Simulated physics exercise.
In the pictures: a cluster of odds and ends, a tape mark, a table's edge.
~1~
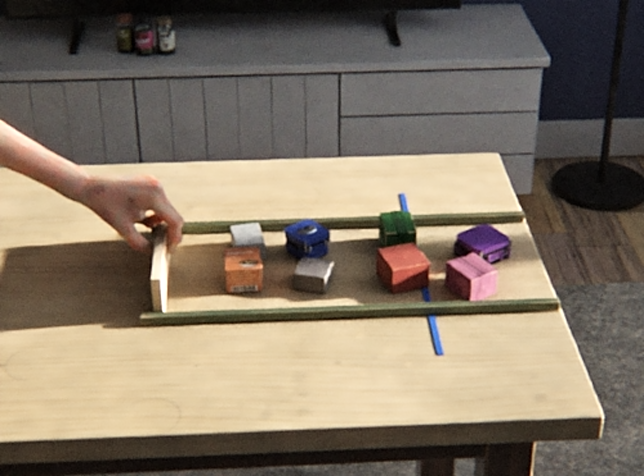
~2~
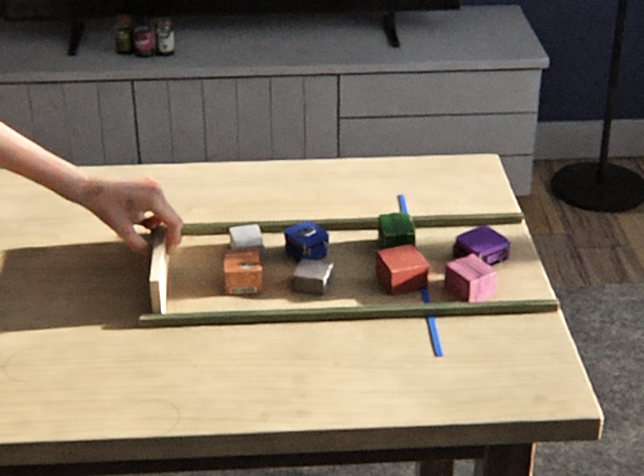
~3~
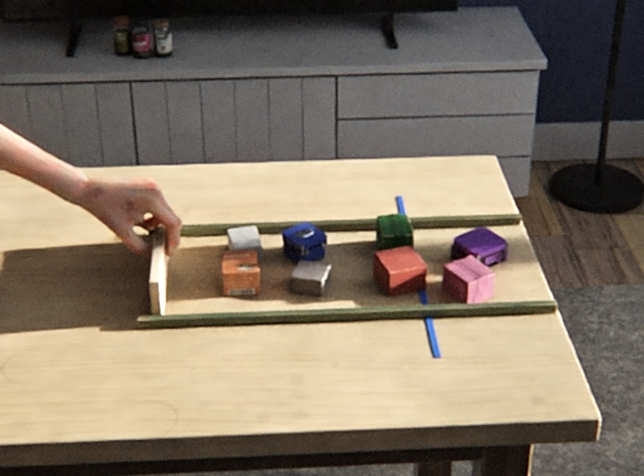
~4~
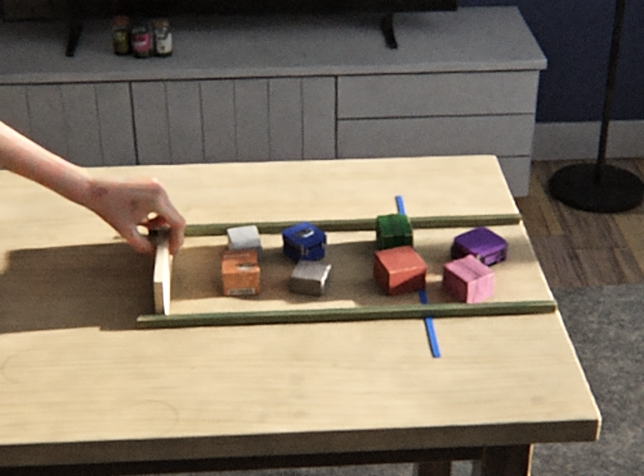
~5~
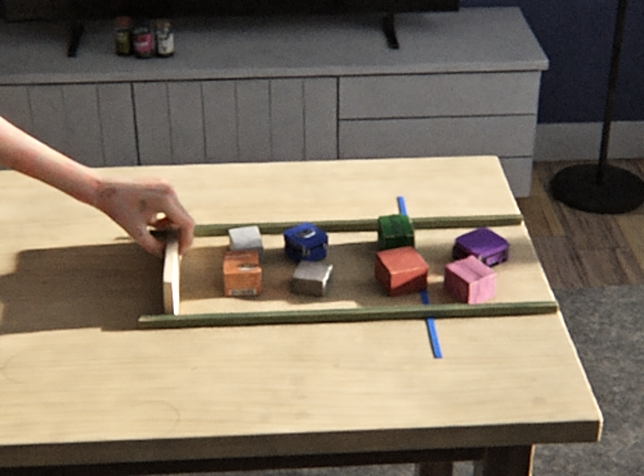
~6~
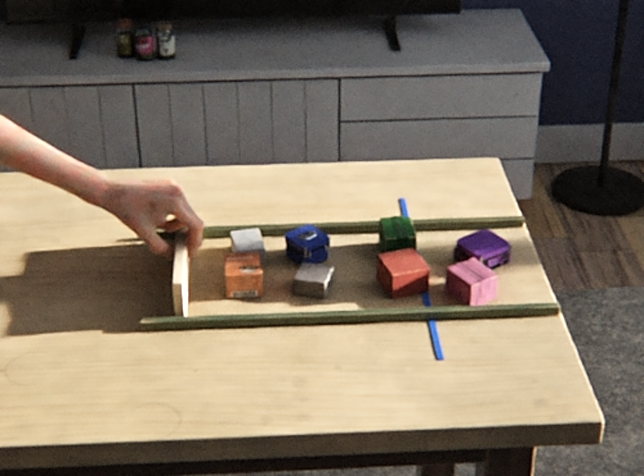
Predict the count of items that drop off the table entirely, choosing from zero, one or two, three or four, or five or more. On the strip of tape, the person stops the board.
The fallen count comes to none.
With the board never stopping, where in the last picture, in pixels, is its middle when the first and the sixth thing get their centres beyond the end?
Its middle is near (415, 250) and then near (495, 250).
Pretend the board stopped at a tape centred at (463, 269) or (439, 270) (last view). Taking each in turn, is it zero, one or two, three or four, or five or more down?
3 or 4; either one or two.
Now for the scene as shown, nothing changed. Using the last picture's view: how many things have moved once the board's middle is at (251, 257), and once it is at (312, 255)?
At the first spot 2, then 5.
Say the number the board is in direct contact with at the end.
2 in contact.
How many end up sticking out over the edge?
Things overhanging at the end: 2.
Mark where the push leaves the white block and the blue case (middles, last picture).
Final positions - white block around (429, 243), blue case around (462, 247).
Soon after, none off yet; purple case at rest near (482, 252); pink box at rest near (471, 283); green box at rest near (398, 240).
Then, none off yet; purple case at rest near (482, 252); pink box moved a little near (489, 285); green box moved about its own width near (426, 239).
At rest, the number that fall off is zero.
